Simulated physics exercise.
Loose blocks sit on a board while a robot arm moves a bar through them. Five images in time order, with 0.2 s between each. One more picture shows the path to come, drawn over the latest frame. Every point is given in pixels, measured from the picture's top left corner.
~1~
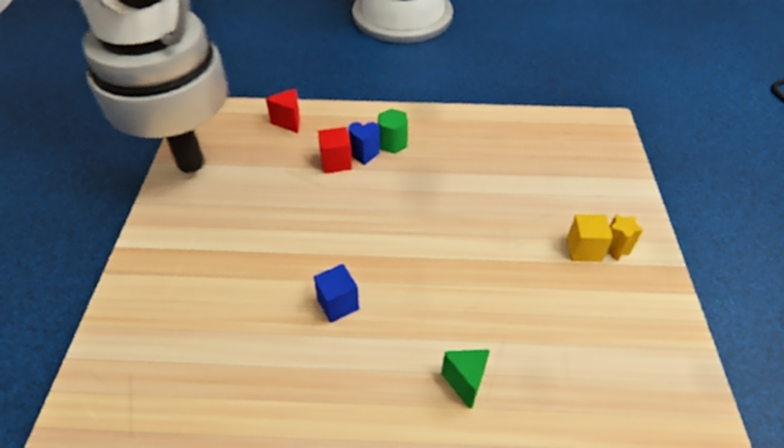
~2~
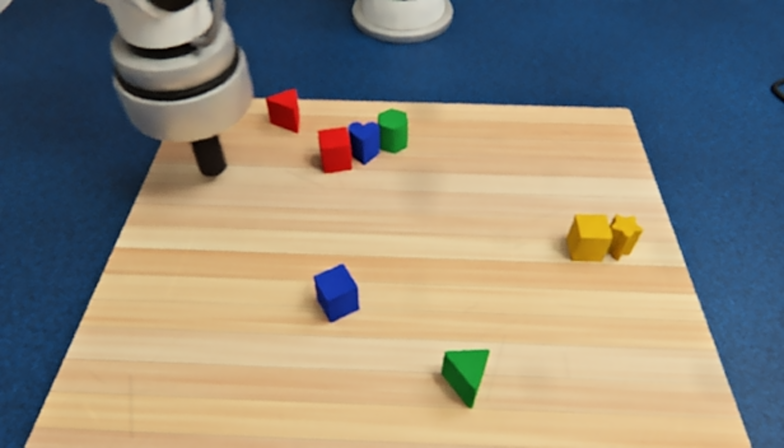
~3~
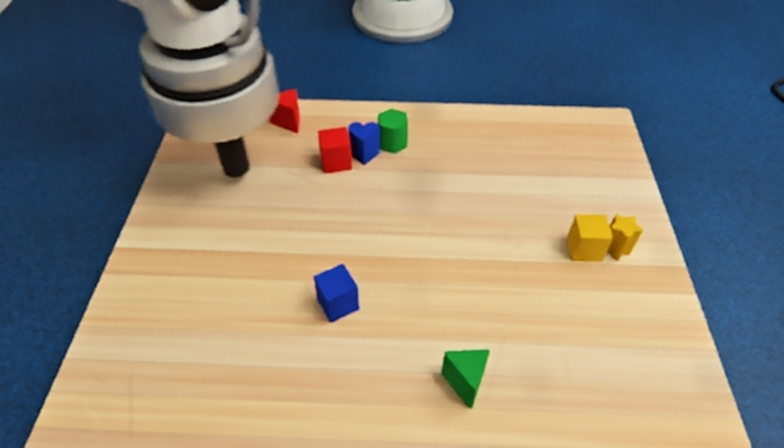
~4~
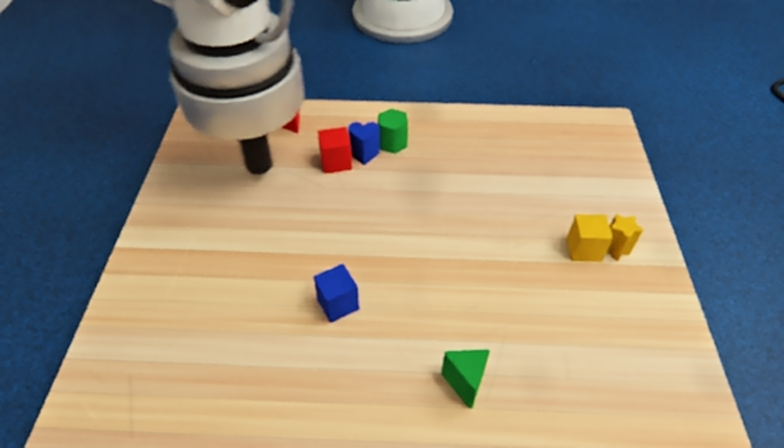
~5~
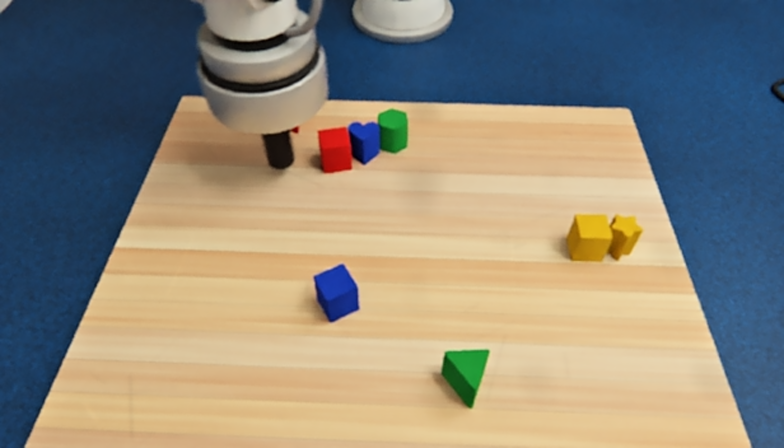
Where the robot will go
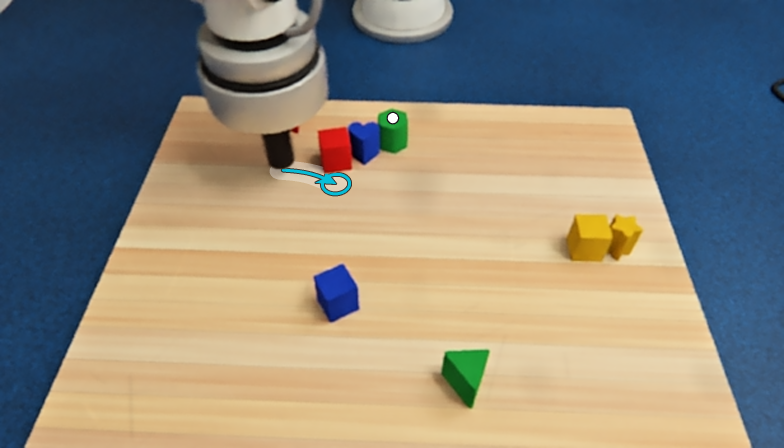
In this clip, a robot arm moves its dark bar a short way rightward across the upper left of a wooden board, passing in front of a red triangle and nearing a red block, while the colored blocks stay still.
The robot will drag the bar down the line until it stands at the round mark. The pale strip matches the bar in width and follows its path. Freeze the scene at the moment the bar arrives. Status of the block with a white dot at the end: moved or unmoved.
It holds its position.
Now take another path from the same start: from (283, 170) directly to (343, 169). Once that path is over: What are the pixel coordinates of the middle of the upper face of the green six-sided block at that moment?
It sits at (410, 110).
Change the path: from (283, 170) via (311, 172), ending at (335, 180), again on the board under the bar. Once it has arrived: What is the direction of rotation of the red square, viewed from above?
Top view: Counterclockwise.
Drawn move, from (283, 170) by way of (302, 172) and (320, 177) to (336, 184); the dot is on the green six-sided block.
What follows on the original path. Halfway along, bar at (310, 165); nothing pushed yet.
At the end, bar at (335, 175); red square at (345, 139), turned 40° anticlockwise; blue heart-shaped block at (365, 127); green six-sided block still.
